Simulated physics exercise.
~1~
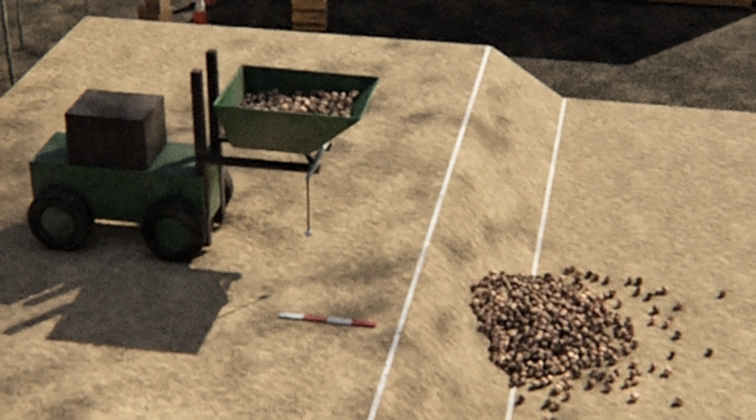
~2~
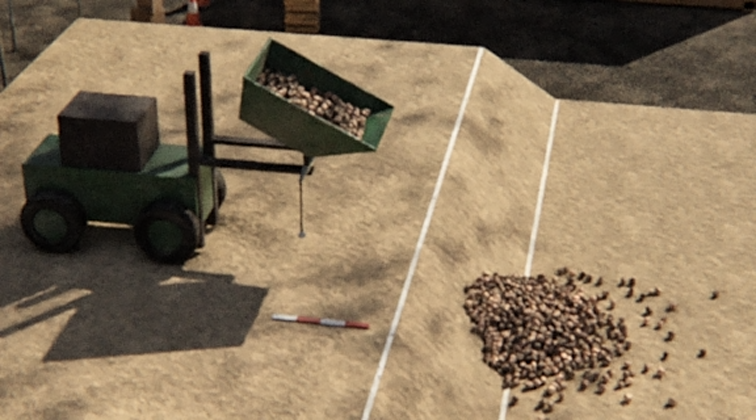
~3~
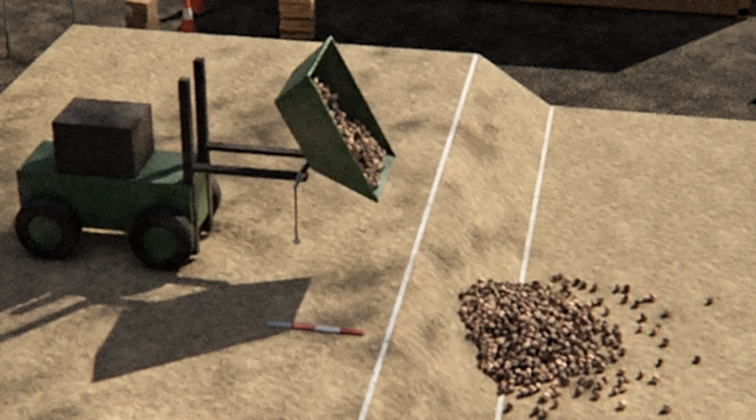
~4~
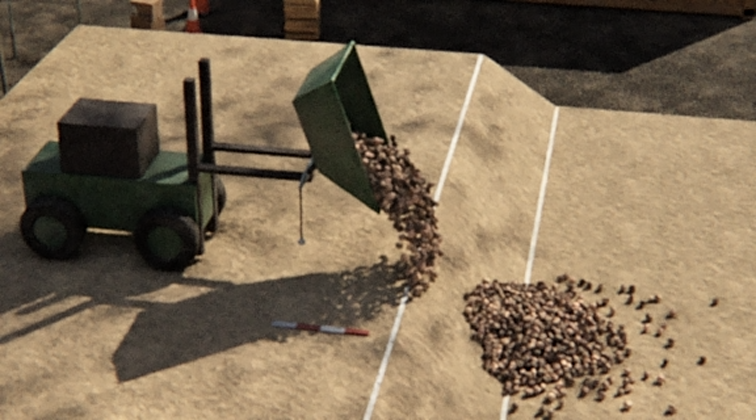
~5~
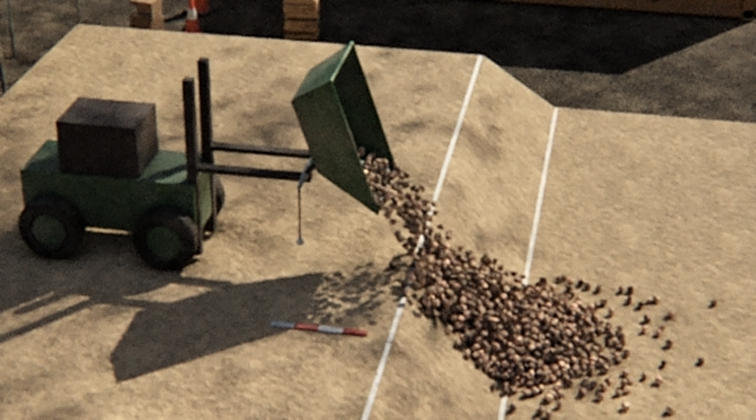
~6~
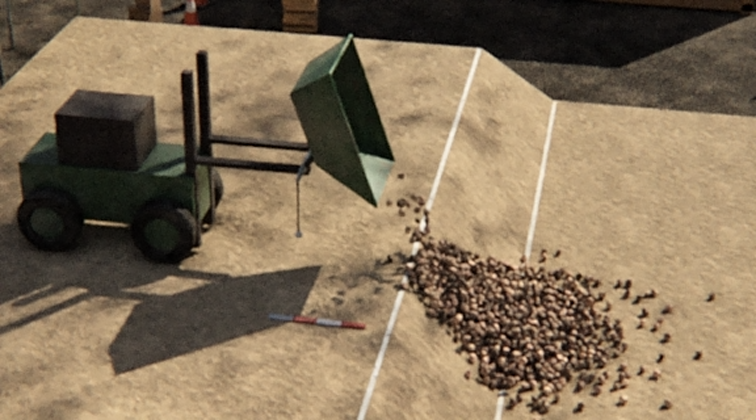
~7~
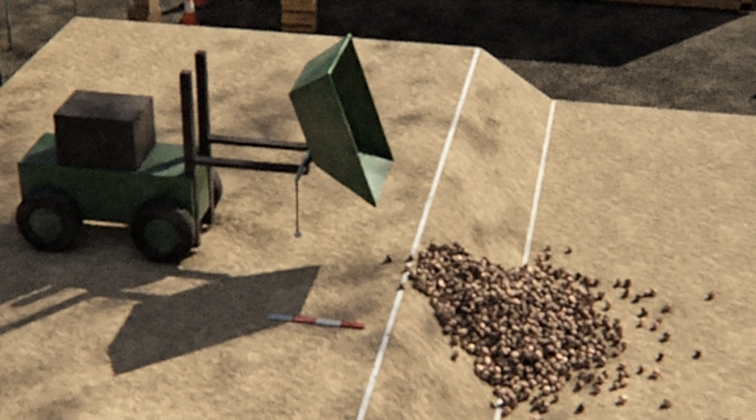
We see a green fork truck tip its raised skip of brown stones to the right until they pour out near the top of a sandy bank, spreading down the slope to join the loose heap below, while the emptied skip stays tilted.
